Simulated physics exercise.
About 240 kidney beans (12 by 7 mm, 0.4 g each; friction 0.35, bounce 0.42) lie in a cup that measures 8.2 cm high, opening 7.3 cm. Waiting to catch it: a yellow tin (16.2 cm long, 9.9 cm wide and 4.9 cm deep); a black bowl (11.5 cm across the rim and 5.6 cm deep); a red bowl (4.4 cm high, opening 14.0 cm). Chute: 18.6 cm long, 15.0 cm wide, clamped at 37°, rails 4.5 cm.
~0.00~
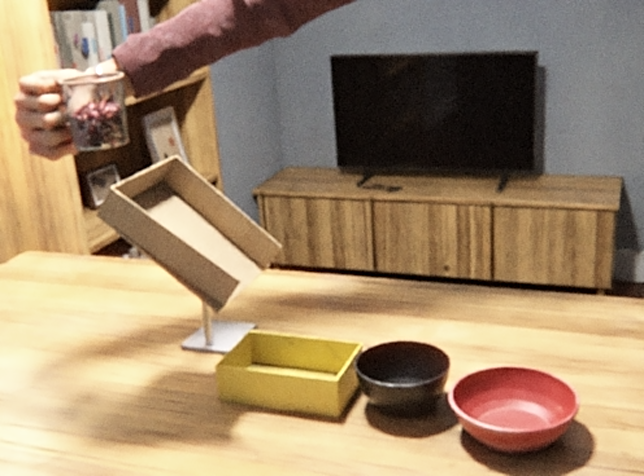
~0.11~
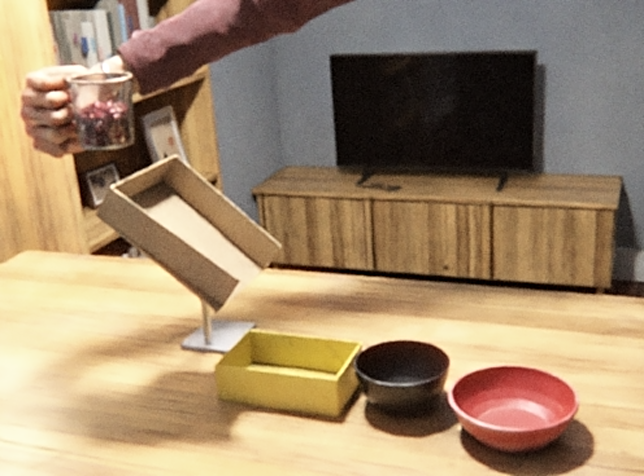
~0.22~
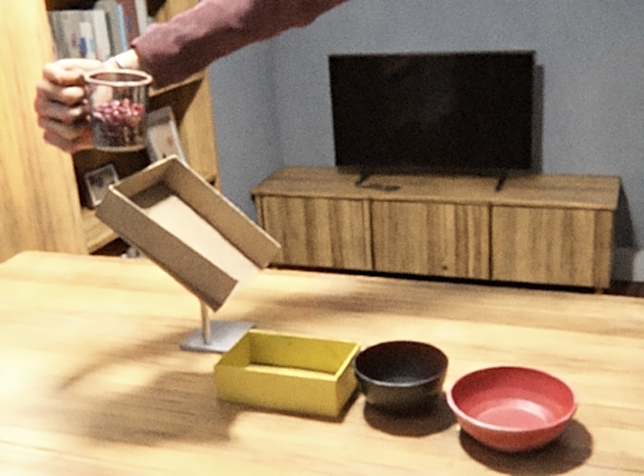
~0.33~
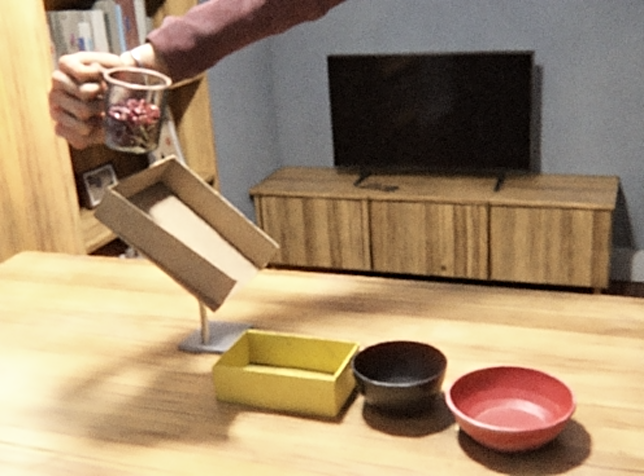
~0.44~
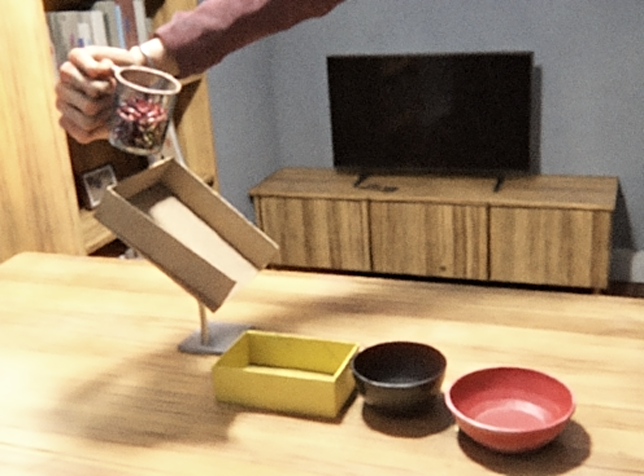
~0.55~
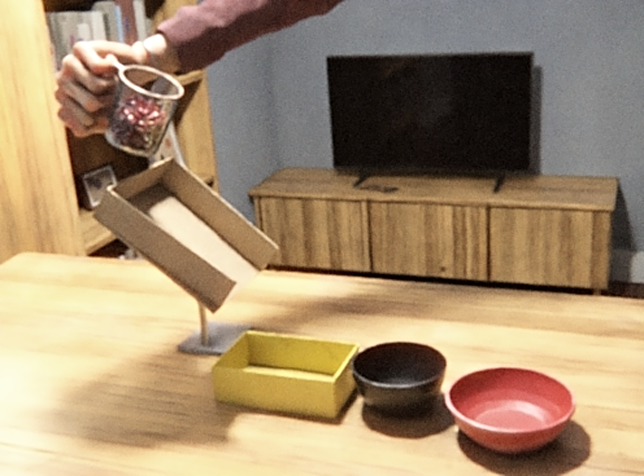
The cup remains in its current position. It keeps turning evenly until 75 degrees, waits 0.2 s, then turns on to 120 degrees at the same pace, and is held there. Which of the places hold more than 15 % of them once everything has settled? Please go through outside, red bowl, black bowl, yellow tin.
More than 15 %? Outside: Yes; red bowl: No; black bowl: No; yellow tin: Yes.
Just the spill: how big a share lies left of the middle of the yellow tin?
0 %, approximately.
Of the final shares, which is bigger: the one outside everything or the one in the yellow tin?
The larger share ends up in the yellow tin.
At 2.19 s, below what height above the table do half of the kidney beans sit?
Some 36 centimetres, I reckon.
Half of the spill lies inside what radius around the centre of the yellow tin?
About 32 centimetres.
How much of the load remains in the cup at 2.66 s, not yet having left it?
Close to 0 per cent, I'd reckon.
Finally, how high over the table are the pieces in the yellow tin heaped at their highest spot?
Roughly 3.0 centimetres above the table.
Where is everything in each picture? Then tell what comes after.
The first picture shows cup at (94, 93); tilt 0 degrees; moved 0.0 cm; lip at (116, 78); top of the load at (93, 108); yellow tin at (290, 354); black bowl at (402, 361); red bowl at (513, 396).
The second picture shows cup at (101, 93); tilt 3 degrees; moved 1.1 cm; lip at (125, 79); top of the load at (96, 107).
The third picture shows cup at (119, 95); tilt 9 degrees; moved 3.6 cm; low side right; lip at (145, 83); top of the load at (105, 107).
The fourth picture shows cup at (136, 98); tilt 16 degrees; moved 6.0 cm; low side right; lip at (164, 87); top of the load at (132, 106).
The fifth picture shows cup at (144, 101); tilt 22 degrees; moved 7.1 cm; low side right; lip at (175, 92); top of the load at (150, 105).
The sixth picture shows cup at (145, 103); tilt 28 degrees; moved 7.1 cm; low side right; lip at (177, 97); top of the load at (120, 105); yellow tin at (286, 355); black bowl at (399, 362); red bowl at (510, 396). It turns about 60 degrees a second.
Then, at 1.18 s, tilt 65 degrees; cup 100 %; middle of all pieces near (134, 121).
Then, at 1.71 s, tilt 77 degrees; cup 100 %; middle of all pieces near (135, 121).
After 2.19 s, tilt 105 degrees; slope 5 %, cup 95 %; middle of all pieces near (140, 124).
After 2.66 s, tilt 120 degrees; slope 30 %, outside 10 %, yellow tin 40 %, in the air 15 %; middle of all pieces near (284, 326).
At rest (4.5 s), slope 0 %, outside 30 %, red bowl 0 %, black bowl 0 %, yellow tin 70 %, cup 0 %.
